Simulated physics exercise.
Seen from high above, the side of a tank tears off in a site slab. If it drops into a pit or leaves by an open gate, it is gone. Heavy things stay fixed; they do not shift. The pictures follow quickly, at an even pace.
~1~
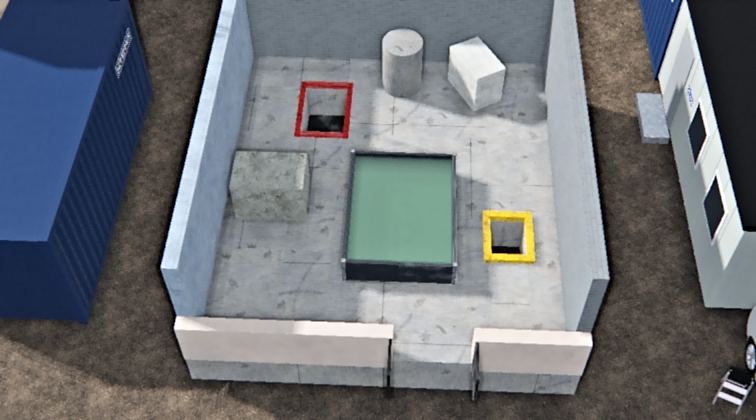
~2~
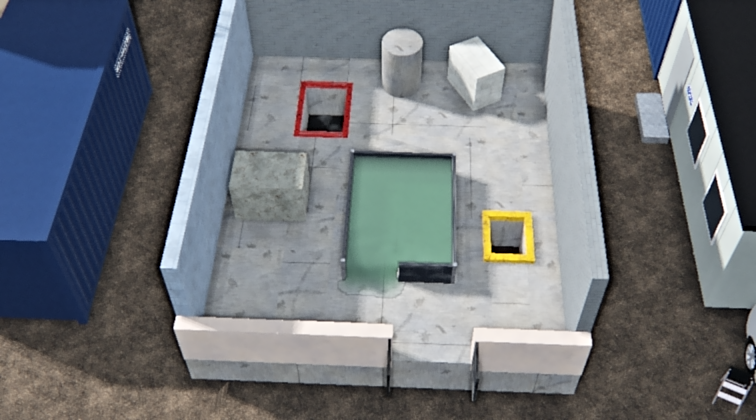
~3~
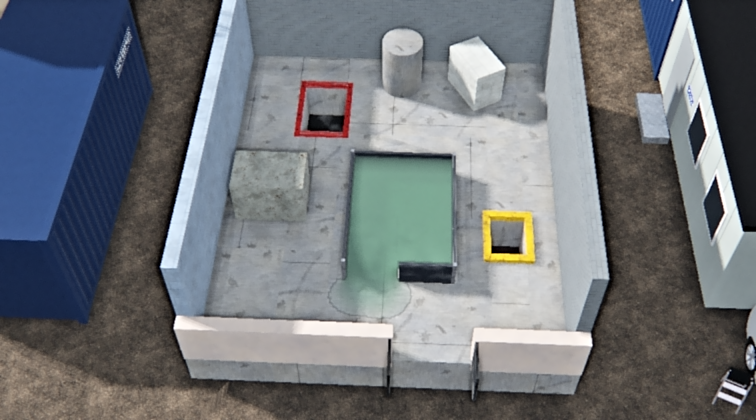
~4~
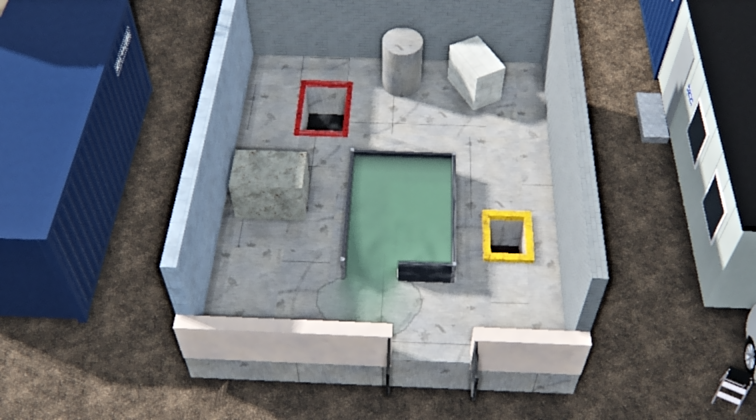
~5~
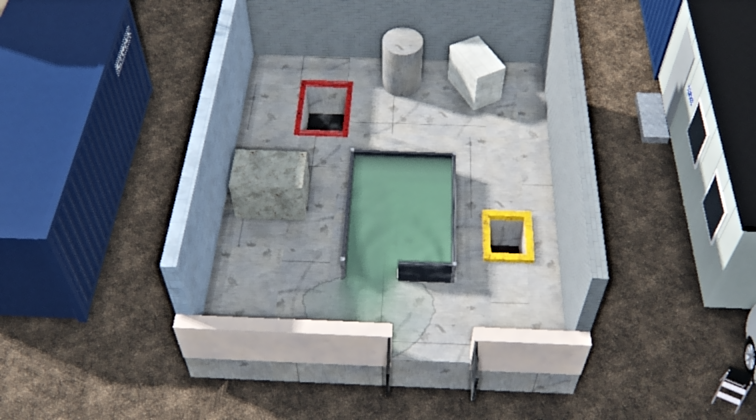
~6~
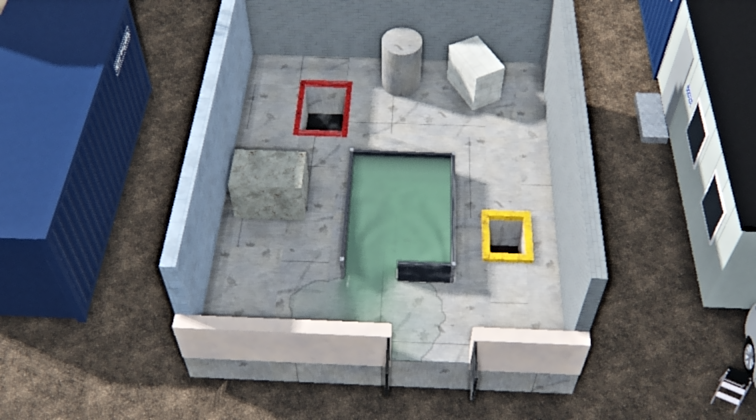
Walled concrete yard from above, part of a tank's near side opening and green water spreading thinly across the slab.
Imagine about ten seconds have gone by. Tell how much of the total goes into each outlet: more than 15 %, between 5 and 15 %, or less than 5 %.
At the end, the gate accounts for a substantial part - beyond fifteen per cent; the red pit accounts for a negligible part - below five per cent; the yellow pit accounts for a negligible part - below five per cent.
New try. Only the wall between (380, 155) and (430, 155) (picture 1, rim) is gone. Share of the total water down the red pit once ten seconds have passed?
Red: About 14 %.
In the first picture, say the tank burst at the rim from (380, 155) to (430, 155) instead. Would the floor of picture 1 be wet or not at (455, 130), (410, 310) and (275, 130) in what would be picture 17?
Well, the first is hit by the spill, the next missed by the spill, the last missed by the spill.
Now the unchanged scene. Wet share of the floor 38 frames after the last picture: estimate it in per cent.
It comes to 50 per cent.
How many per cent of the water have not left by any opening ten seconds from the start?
Near 82 in a hundred.
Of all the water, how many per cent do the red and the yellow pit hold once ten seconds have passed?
About 0 %, then about 0 %.
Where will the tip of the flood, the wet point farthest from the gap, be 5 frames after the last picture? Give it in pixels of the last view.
The front's farthest point is close to (231, 340).
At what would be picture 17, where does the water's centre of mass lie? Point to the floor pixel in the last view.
Near (380, 252).
A moment on, water covers 10 % of the floor; the gate 1 %, the red pit 0 %, the yellow pit 0 %.
Next, water covers 15 % of the floor; the gate 4 %, the red pit 0 %, the yellow pit 0 %.
Then, water covers 30 % of the floor; the gate 8 %, the red pit 0 %, the yellow pit 0 %.
Later, water covers 50 % of the floor; the gate 14 %, the red pit 0 %, the yellow pit 0 %.
In the end, water covers 65 % of the floor; the gate 19 %, the red pit 0 %, the yellow pit 0 %.
